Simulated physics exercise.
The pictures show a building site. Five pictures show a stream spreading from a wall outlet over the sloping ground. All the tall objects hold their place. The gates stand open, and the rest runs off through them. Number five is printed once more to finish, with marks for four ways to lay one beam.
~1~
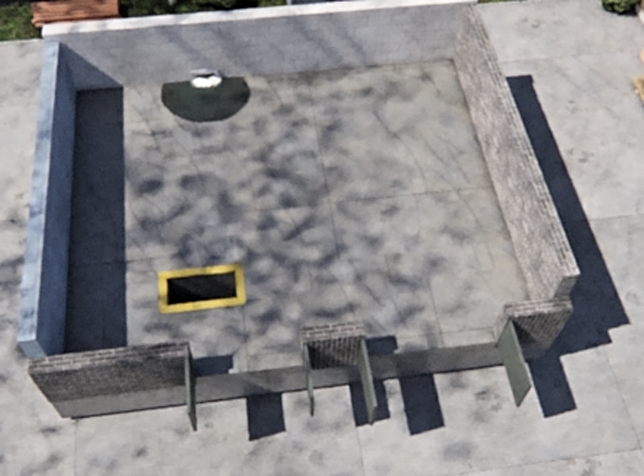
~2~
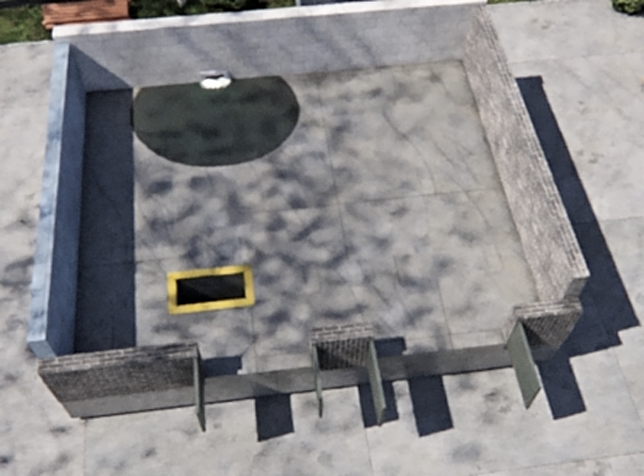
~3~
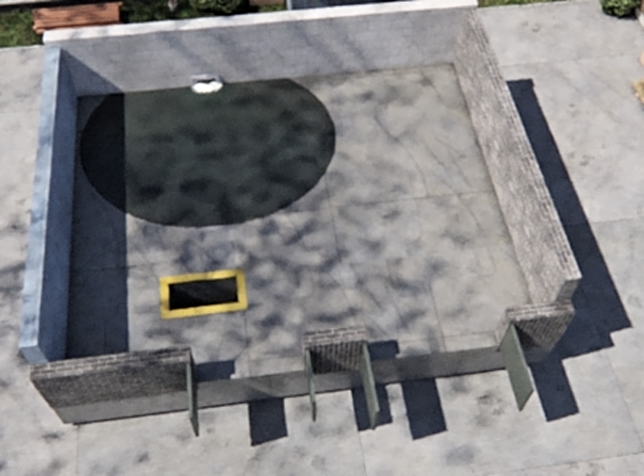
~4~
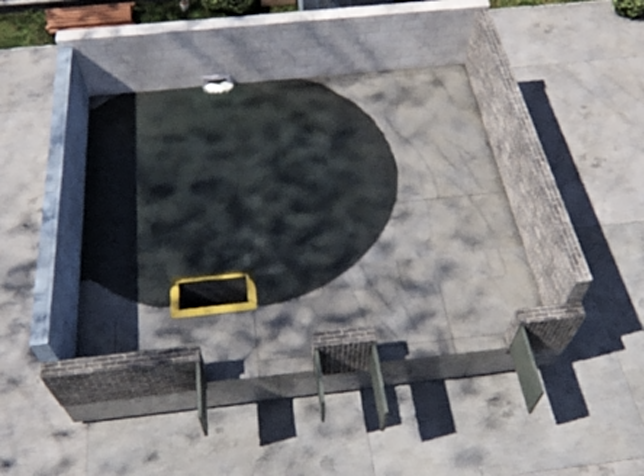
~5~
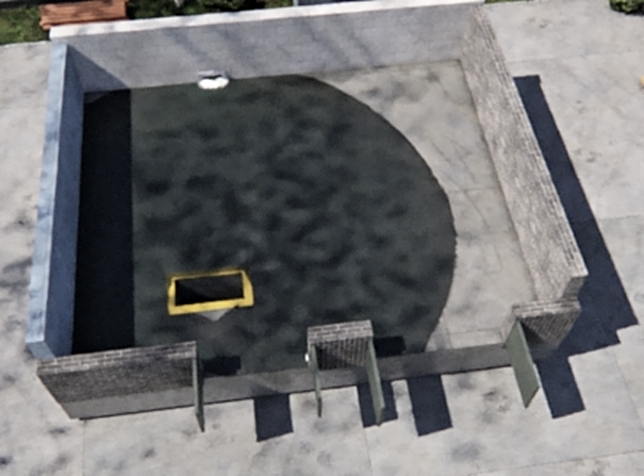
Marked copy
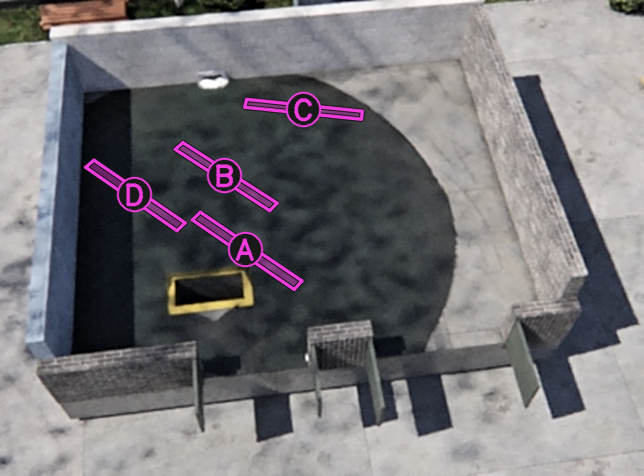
Dark water spread from an outlet by the back wall of a roofless walled yard, widening across the pale floor, then reached the yellow-edged gully and covered all but the right side.
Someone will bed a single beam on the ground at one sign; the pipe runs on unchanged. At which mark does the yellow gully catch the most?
Use spot C.
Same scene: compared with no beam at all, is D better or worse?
Worse.
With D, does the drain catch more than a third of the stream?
No.
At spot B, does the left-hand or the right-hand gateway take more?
More leaves on the right.
On the marked copy, A from (196, 216) to (298, 285); B from (179, 146) to (273, 206); C from (245, 103) to (361, 115); D from (89, 163) to (181, 226).
Choosing A, about 18 % of the stream goes into the yellow gully, about 82 % out by the gates.
Choosing B, about 16 % of the stream goes into the yellow gully, about 83 % out by the gates.
Choosing C, about 32 % of the stream goes into the yellow gully, about 68 % out by the gates.
Choosing D, about 23 % of the stream goes into the yellow gully, about 76 % out by the gates.
